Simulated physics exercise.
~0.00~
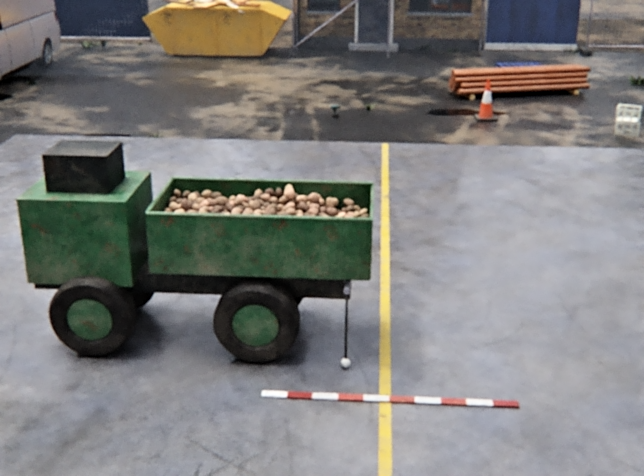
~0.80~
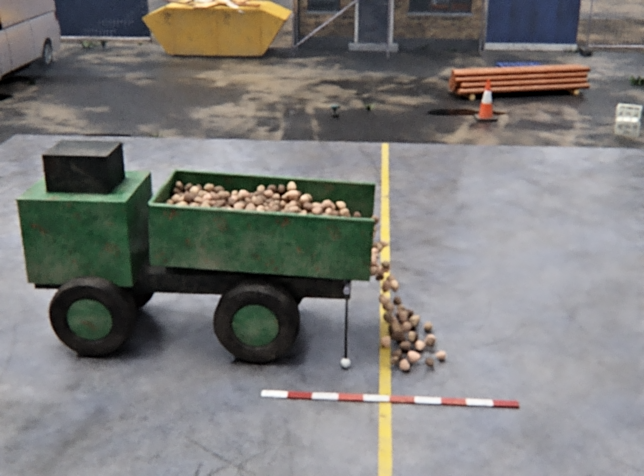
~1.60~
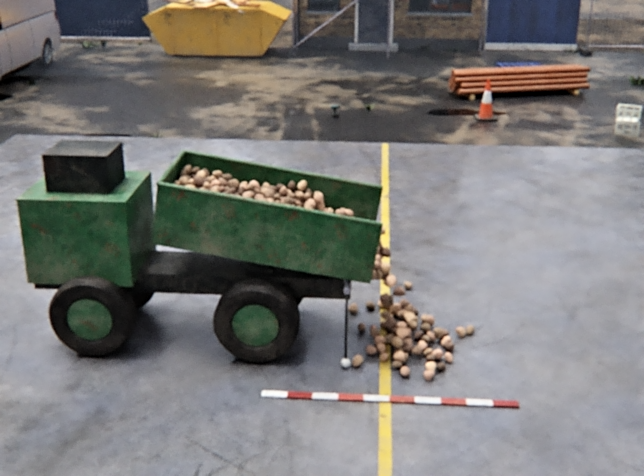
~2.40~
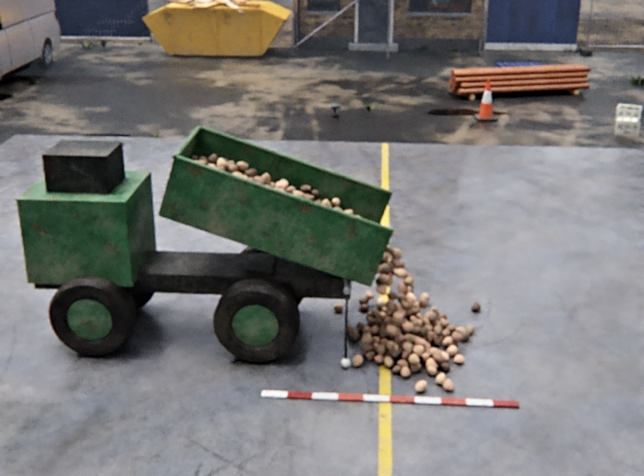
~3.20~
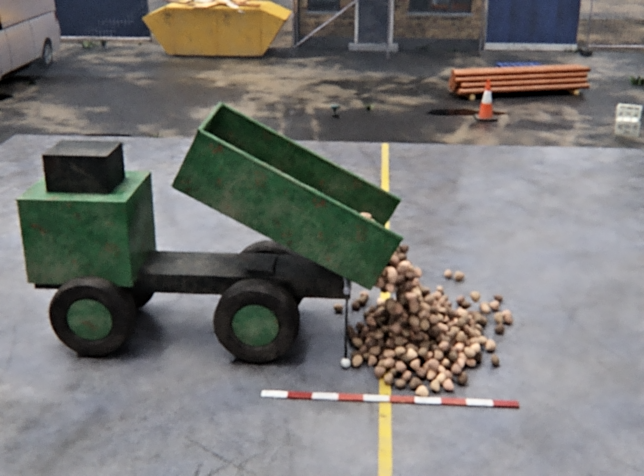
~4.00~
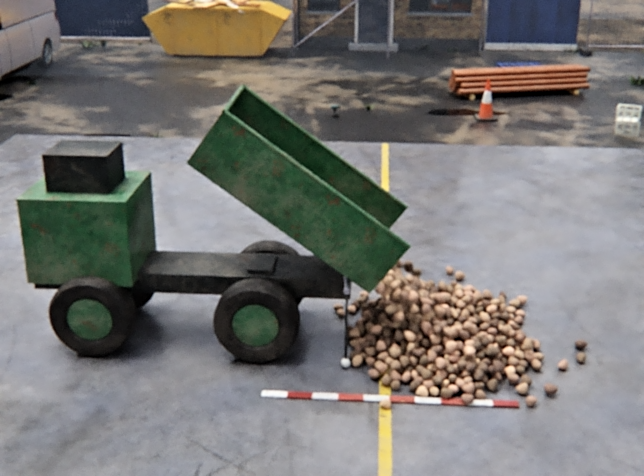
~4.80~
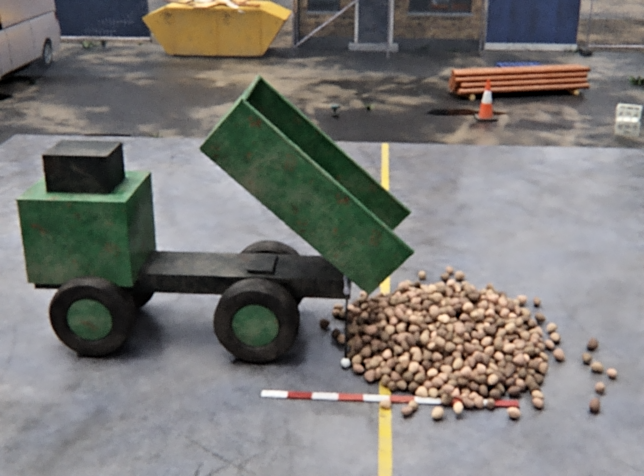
In a paved yard, a green tipper truck stands still as its loaded bed tilts up steadily from the left, spilling brown, rounded stones over a yellow line; the bed ends steeply raised and empty, with most of the wide heap lying right of the line.
